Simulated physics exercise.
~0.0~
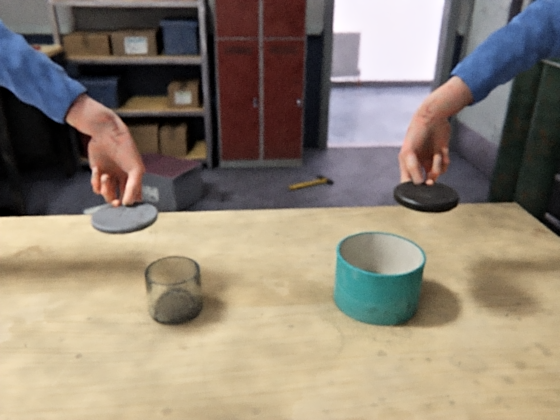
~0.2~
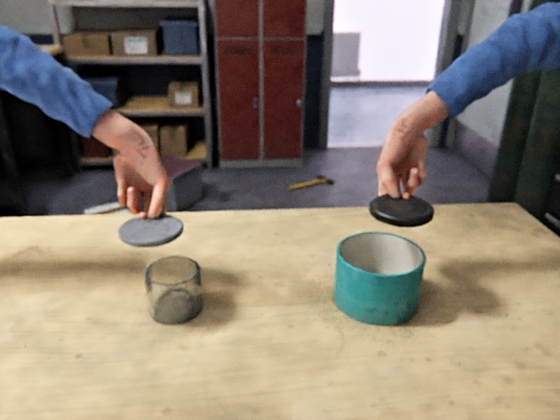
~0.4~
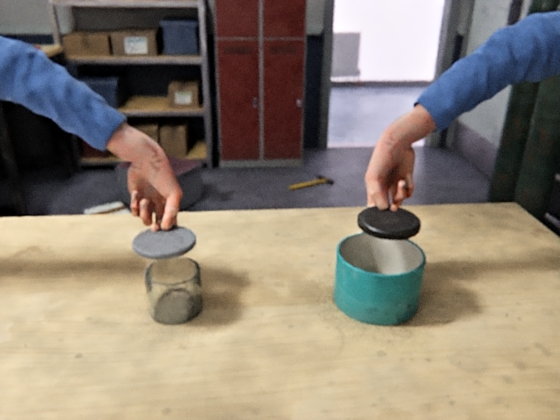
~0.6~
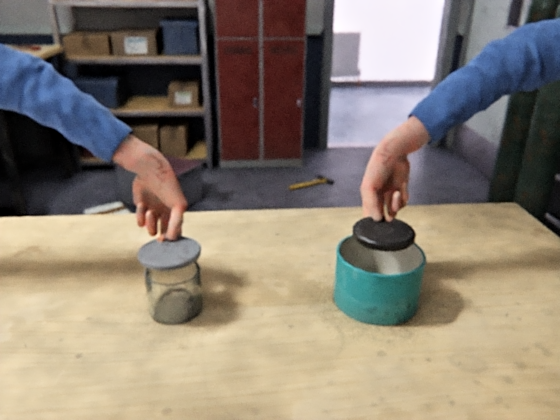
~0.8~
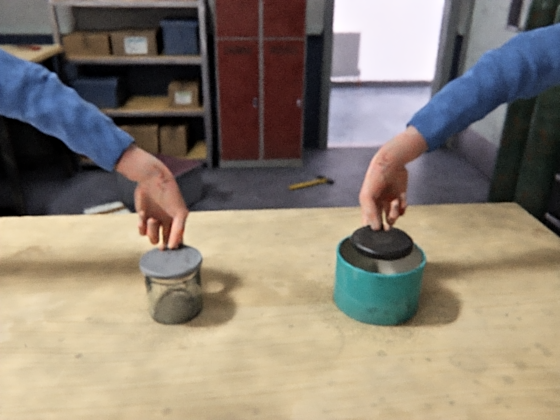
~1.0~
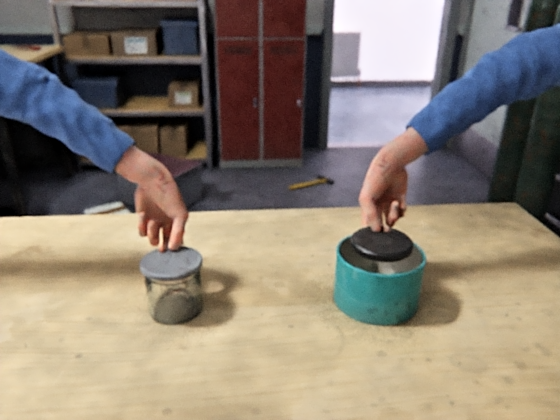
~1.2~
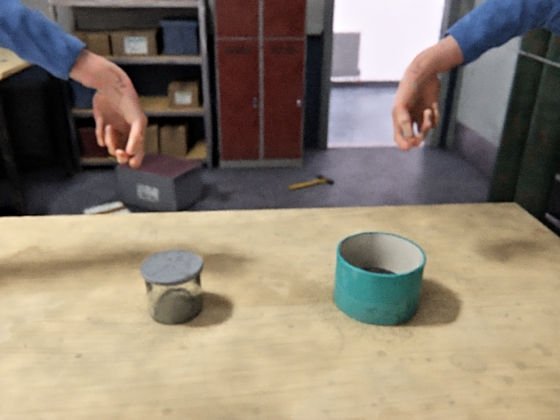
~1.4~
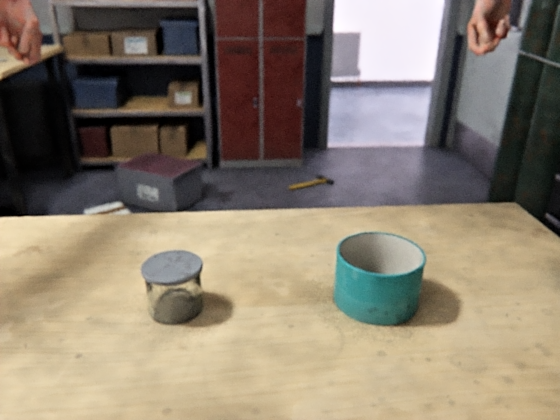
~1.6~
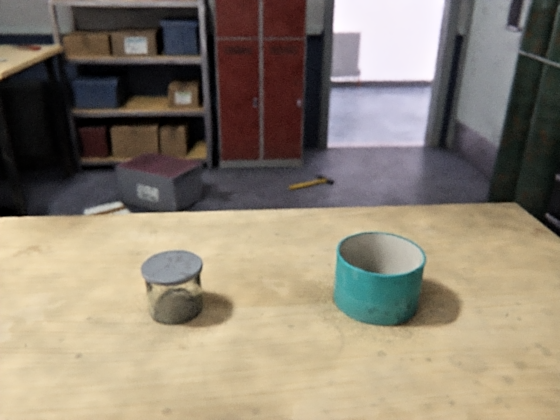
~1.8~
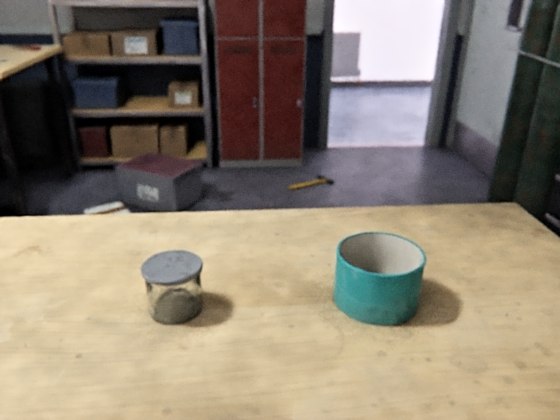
In a storage room with shelves and red lockers behind, a pale wooden table holds a small clear glass on the left and a wider teal pot on the right. Two hands in blue sleeves reach in from either side, one holding a grey coaster, the other a black lid. They move inward and lower the discs until the coaster meets the glass rim and the lid dips into the pot's opening. Both hands let go and draw back out of view. The coaster stays on the glass, while the lid drops inside the pot, out of sight.
